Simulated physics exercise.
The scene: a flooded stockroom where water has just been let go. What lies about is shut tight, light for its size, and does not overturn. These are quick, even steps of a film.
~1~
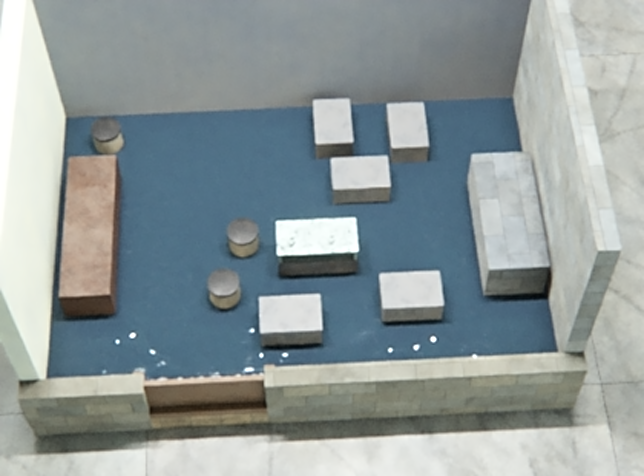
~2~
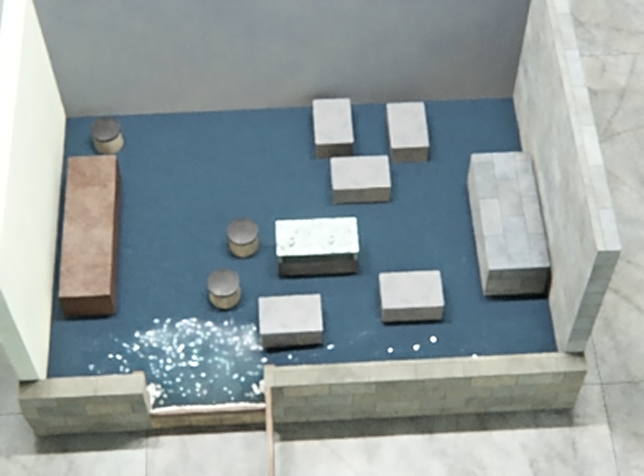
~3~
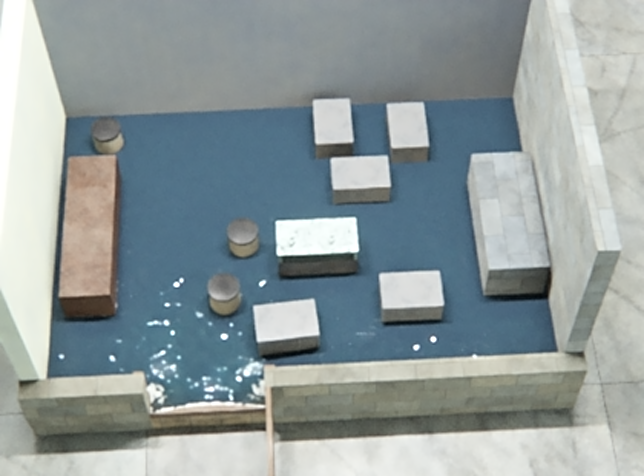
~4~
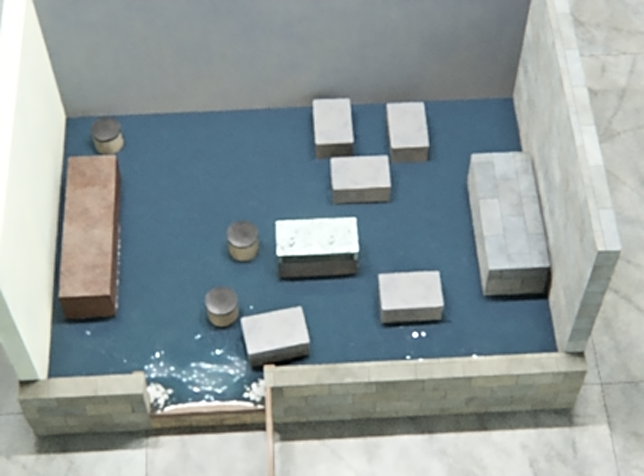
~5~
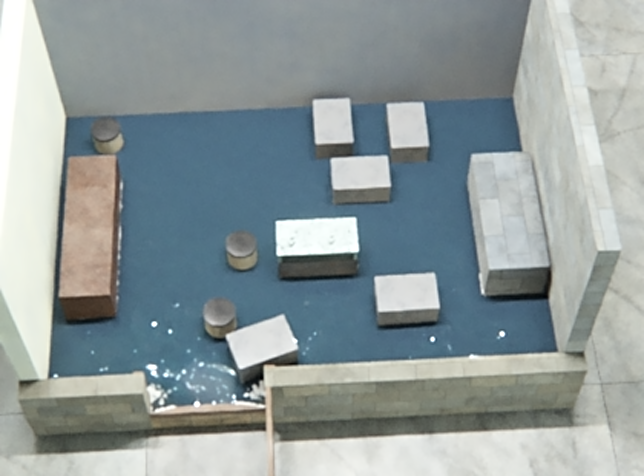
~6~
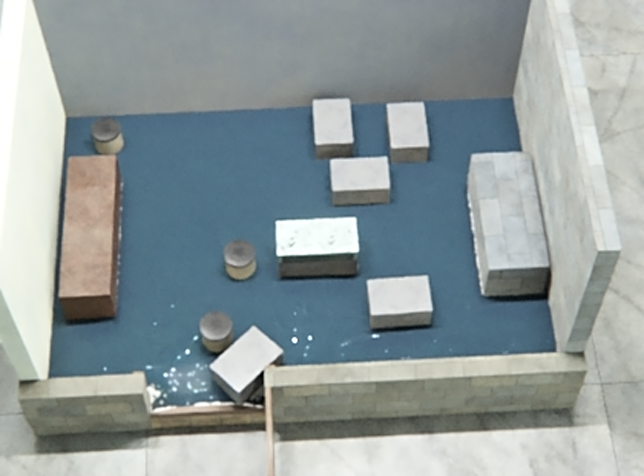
White water churns at a low gap in the front wall of a blue-floored, flooded stockroom, seen from high above by a still camera. Pale grey crates and round pails float around a white-topped block, between a long reddish-brown block at left and a grey one at right. The nearest crate slides left toward the gap, turning askew, as a pail drifts forward beside it and another crate edges forward.
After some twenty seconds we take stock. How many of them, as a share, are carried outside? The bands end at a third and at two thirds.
Share: One to two thirds.
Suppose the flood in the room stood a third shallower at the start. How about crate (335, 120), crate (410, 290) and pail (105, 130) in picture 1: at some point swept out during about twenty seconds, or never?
As listed: No, gone, inside.
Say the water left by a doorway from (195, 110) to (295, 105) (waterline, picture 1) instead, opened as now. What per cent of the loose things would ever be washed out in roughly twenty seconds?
About 80 per cent.
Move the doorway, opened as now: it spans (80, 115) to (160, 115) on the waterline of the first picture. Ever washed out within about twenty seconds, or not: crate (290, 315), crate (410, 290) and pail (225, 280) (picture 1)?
One after the other: Stays, inside, carried outside.
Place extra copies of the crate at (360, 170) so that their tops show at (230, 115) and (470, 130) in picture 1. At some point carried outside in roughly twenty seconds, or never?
As listed: Kept in, no.
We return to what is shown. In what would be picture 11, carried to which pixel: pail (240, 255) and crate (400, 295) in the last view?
At about (214, 316) and (353, 316).
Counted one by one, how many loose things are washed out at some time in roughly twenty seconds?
The number is 4.
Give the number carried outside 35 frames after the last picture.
The number is 4.
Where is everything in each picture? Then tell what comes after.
The first picture shows a crate at (290, 313), afloat; a pail at (223, 282) floats; 0 of 8 have shifted.
The second picture shows a crate at (290, 314) floats; a pail at (223, 282) floats; 0 of 8 have shifted.
The third picture shows a crate at (286, 320), afloat, close to its start; a pail at (223, 287), afloat, close to its start; 1 of 8 have shifted.
The fourth picture shows a crate at (275, 330), afloat, close to its start; a pail at (221, 300) floats, close to its start; 2 of 8 have shifted.
The fifth picture shows a crate at (262, 342), afloat, a stride from its start; a pail at (219, 311), afloat, a stride from its start; 3 of 8 have shifted.
The sixth picture shows a crate at (246, 359) floats, a stride from its start; a pail at (216, 325), afloat, a stride from its start; 4 of 8 have shifted.
A moment on, 2 of 8 are out; 6 afloat.
Next, 4 of 8 are out; 4 afloat.
Later, 4 of 8 are out; 4 afloat.
In the end, 4 of 8 are out; 4 afloat.
